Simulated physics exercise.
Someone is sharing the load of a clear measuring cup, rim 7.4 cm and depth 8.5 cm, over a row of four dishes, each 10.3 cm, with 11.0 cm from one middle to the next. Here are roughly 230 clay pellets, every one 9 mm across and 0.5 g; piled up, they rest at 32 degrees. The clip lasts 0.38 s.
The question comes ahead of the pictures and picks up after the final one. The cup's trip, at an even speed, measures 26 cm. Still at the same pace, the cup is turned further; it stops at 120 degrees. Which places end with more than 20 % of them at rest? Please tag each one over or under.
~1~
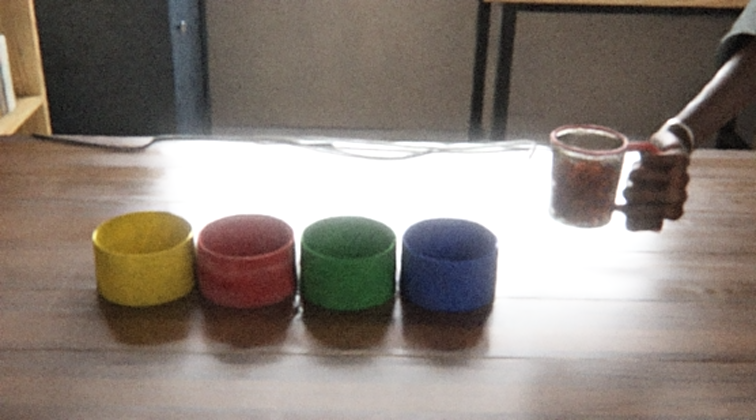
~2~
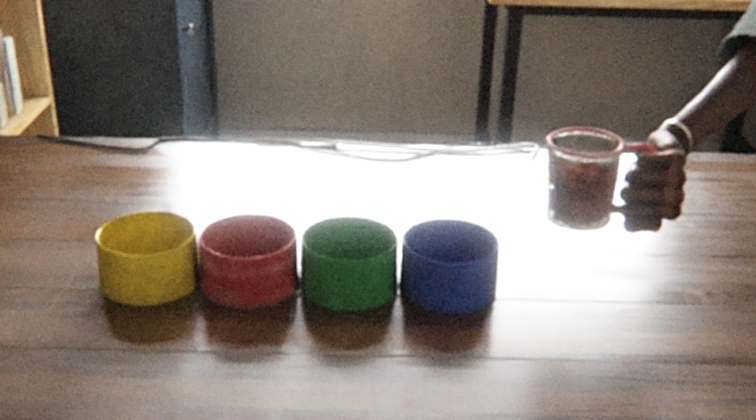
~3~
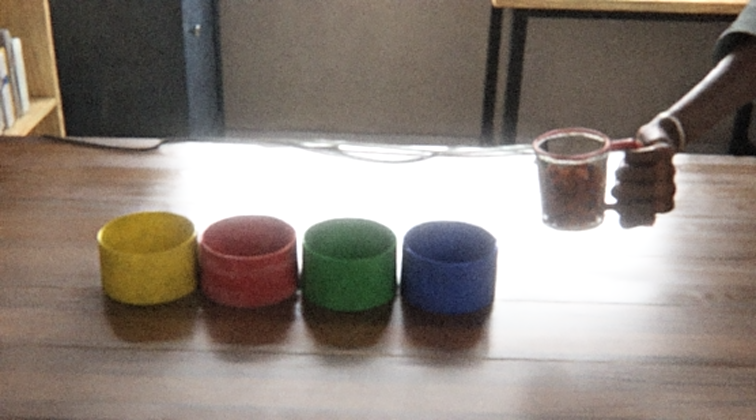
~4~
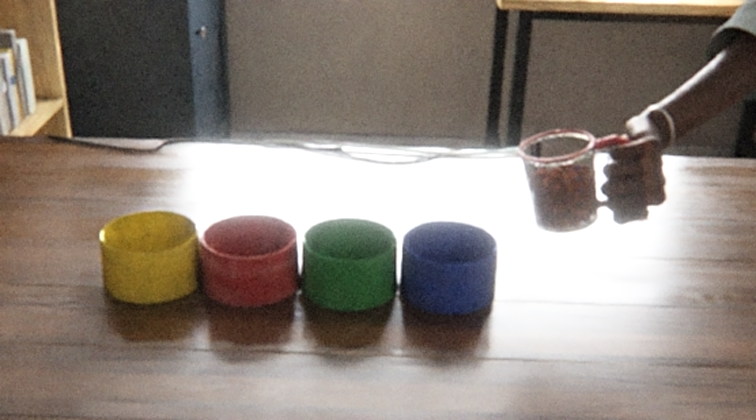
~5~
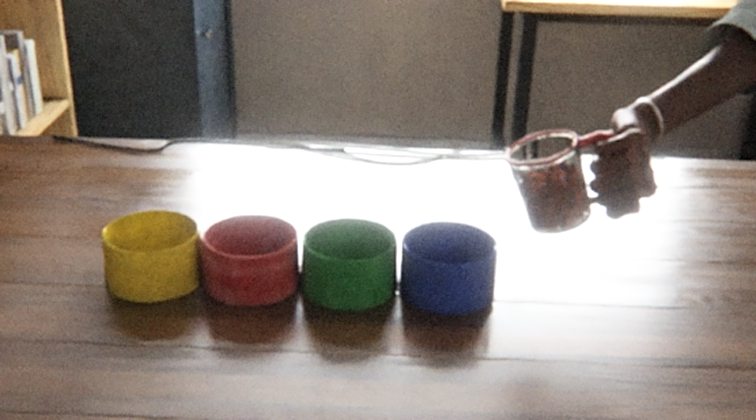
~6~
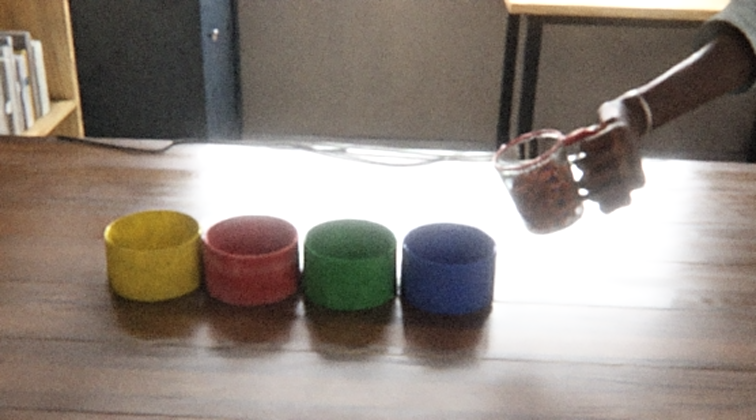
Red - under; blue - under; green - over; yellow - under; counter - under.
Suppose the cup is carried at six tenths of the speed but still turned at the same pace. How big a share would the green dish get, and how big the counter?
Shares: Green 10, counter 10.
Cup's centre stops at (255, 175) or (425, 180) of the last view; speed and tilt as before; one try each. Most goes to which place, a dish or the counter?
Green, then green.
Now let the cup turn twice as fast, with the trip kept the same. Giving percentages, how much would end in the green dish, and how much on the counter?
Result: Green dish 10, counter 10.
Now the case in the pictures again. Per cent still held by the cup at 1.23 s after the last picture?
Around 35 per cent of the load.
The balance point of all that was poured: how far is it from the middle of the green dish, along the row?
About 1 cm, toward lower x.
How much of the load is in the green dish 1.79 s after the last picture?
Around 95 in a hundred by then.
Then, 0.74 s after the last picture, tilt 88 degrees; cup holds 100 %.
Then, 1.23 s after the last picture, tilt 120 degrees; cup holds 35 %, green 65 %.
Then, 1.79 s after the last picture, tilt 120 degrees; cup holds 0 %, green 95 %.
In the end, red 0 %, blue 0 %, green 95 %, yellow 0 %, counter 0 %.
